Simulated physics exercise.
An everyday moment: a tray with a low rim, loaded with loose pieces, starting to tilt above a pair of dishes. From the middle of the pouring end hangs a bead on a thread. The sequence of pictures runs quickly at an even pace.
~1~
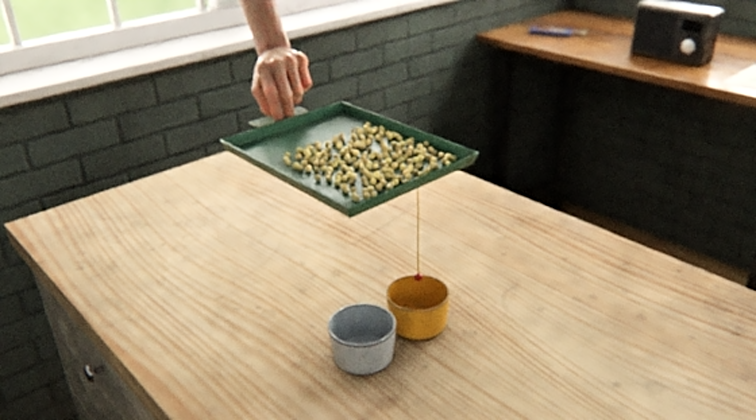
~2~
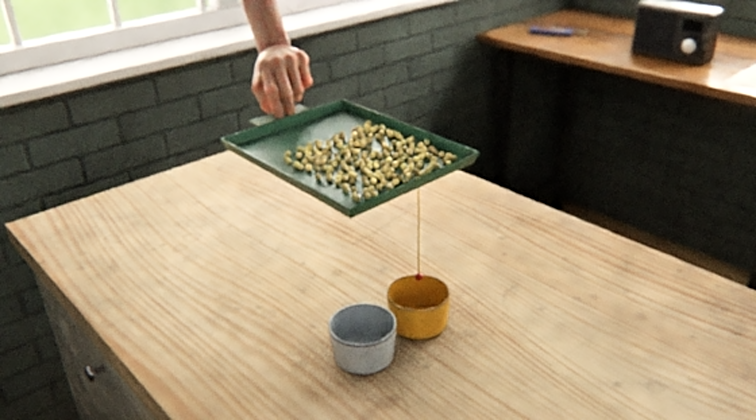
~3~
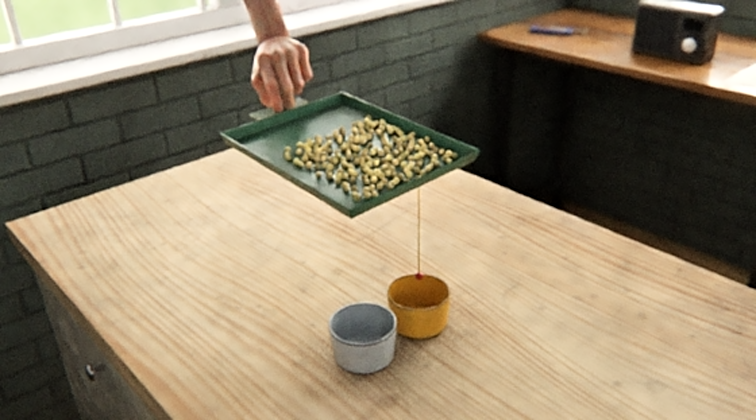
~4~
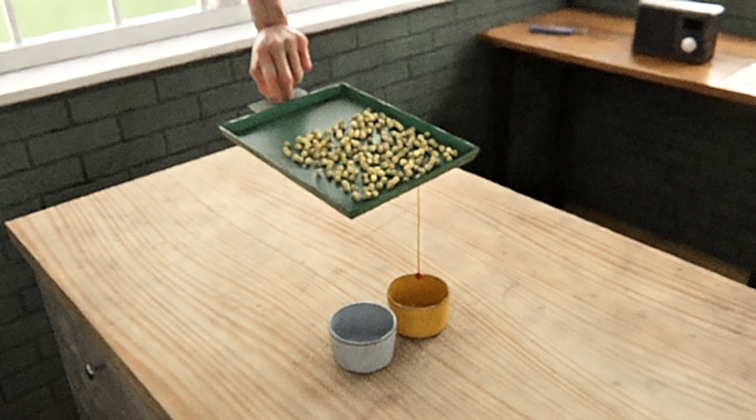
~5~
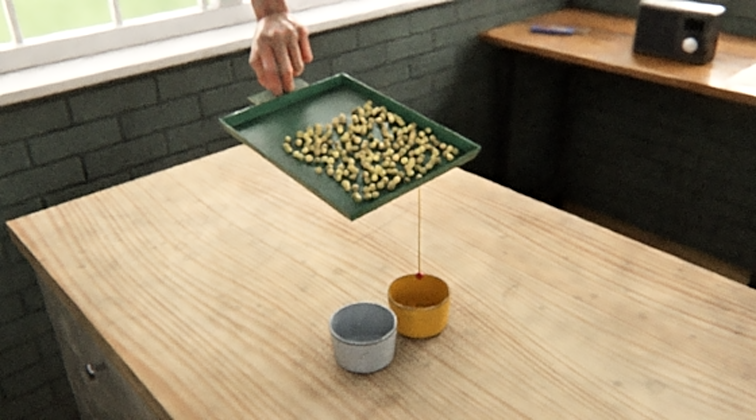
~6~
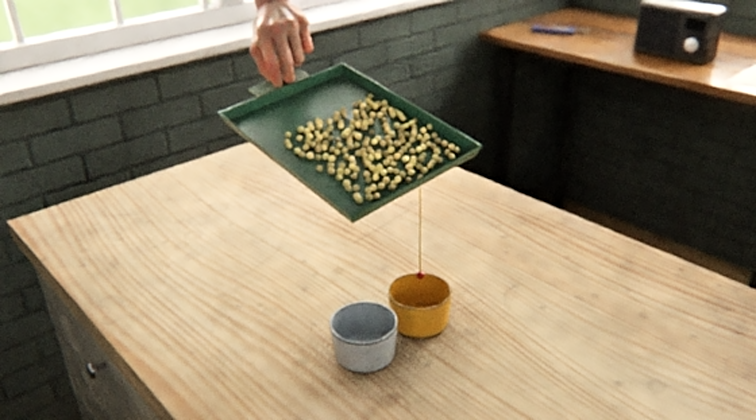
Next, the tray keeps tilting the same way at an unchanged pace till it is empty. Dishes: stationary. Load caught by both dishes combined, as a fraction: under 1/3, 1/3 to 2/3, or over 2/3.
Over 2/3.
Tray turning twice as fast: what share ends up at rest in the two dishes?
Around 80 percent.
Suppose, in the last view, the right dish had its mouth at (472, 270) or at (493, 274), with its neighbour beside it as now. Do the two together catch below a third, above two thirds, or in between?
Try 1 - less than a third; try 2 - below one third.
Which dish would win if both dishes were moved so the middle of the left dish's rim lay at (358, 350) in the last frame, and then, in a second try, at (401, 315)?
Try one: The right-side dish. Try two: The left-side dish.
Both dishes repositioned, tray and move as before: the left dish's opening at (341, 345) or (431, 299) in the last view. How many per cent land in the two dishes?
Roughly 60 % and 10 %.
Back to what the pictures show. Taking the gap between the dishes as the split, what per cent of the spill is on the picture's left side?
That's about 20 per cent of the spill.
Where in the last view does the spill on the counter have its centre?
(425, 364), about.
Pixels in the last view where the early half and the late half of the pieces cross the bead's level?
I'd say around (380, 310) at first, then around (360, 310).
Just after the last frame, tray tipped steeply; almost all on the tray; just a few outside both; just a few in the air.
A moment on, tray tipped right over; just a few on the tray; the larger part in the left dish; about a tenth in the right dish; about a tenth outside both; just a few in the air.
Further on, tray tipped past a quarter turn; the larger part in the left dish; about a tenth in the right dish; roughly a quarter outside both.
When it is over, tray tipped past a quarter turn; the larger part in the left dish; about a tenth in the right dish; roughly a quarter outside both.
